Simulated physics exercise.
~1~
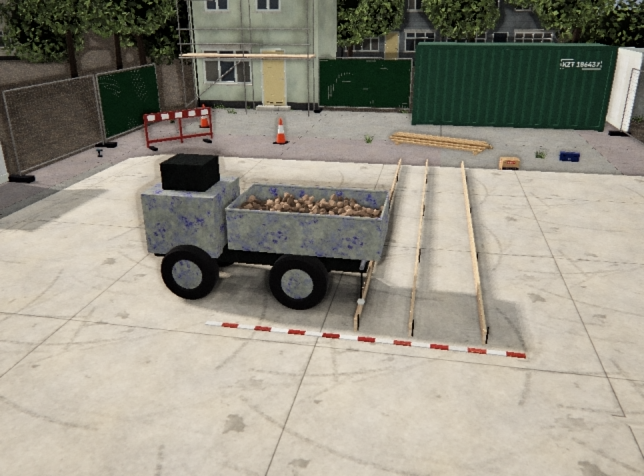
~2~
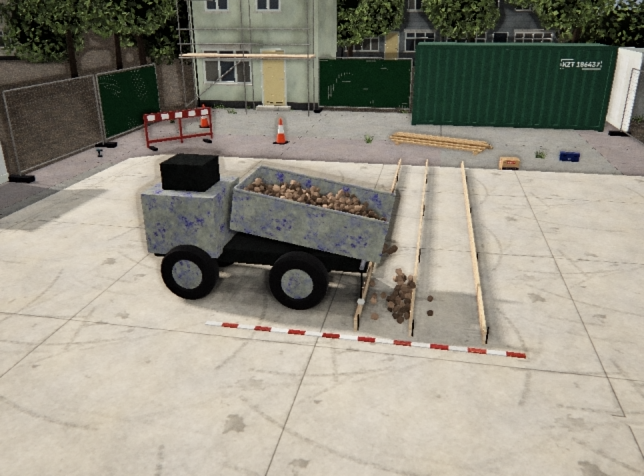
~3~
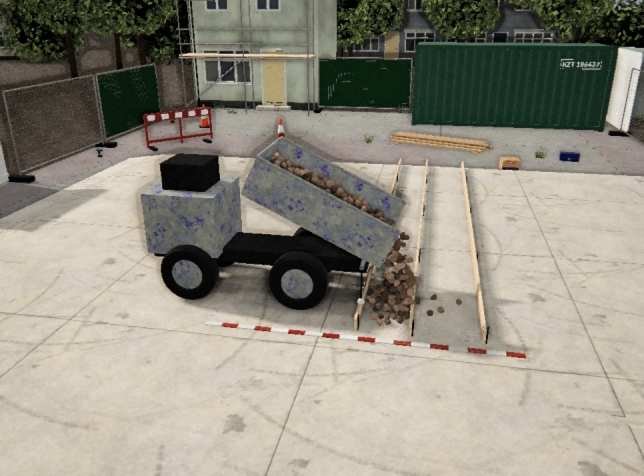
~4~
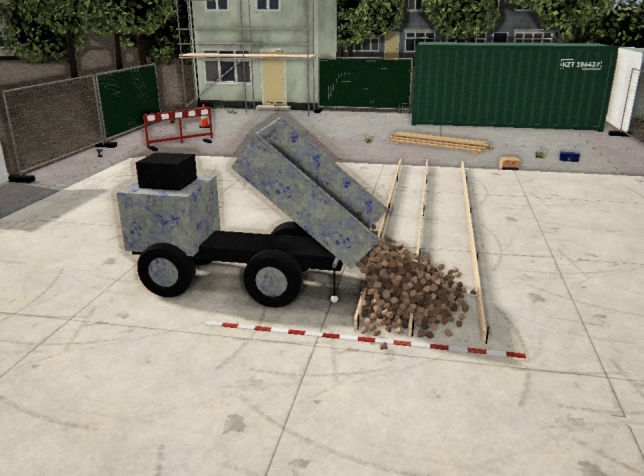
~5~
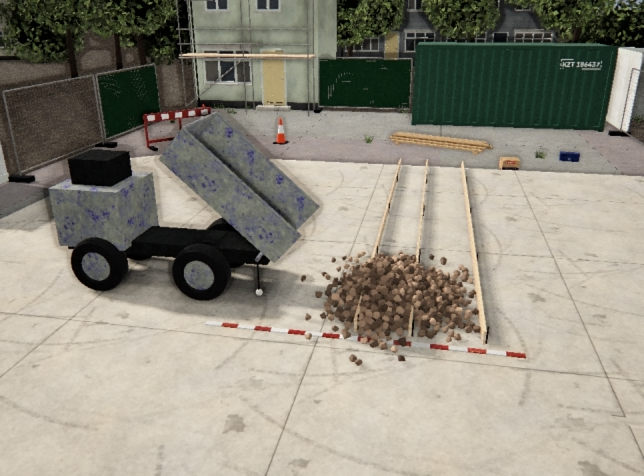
The clip shows a mottled grey and blue tipper truck raising its body on a concrete yard, spilling brown stones over wooden planks, then pulling away to the left with its body still raised and empty, leaving a spread-out heap across the planks.
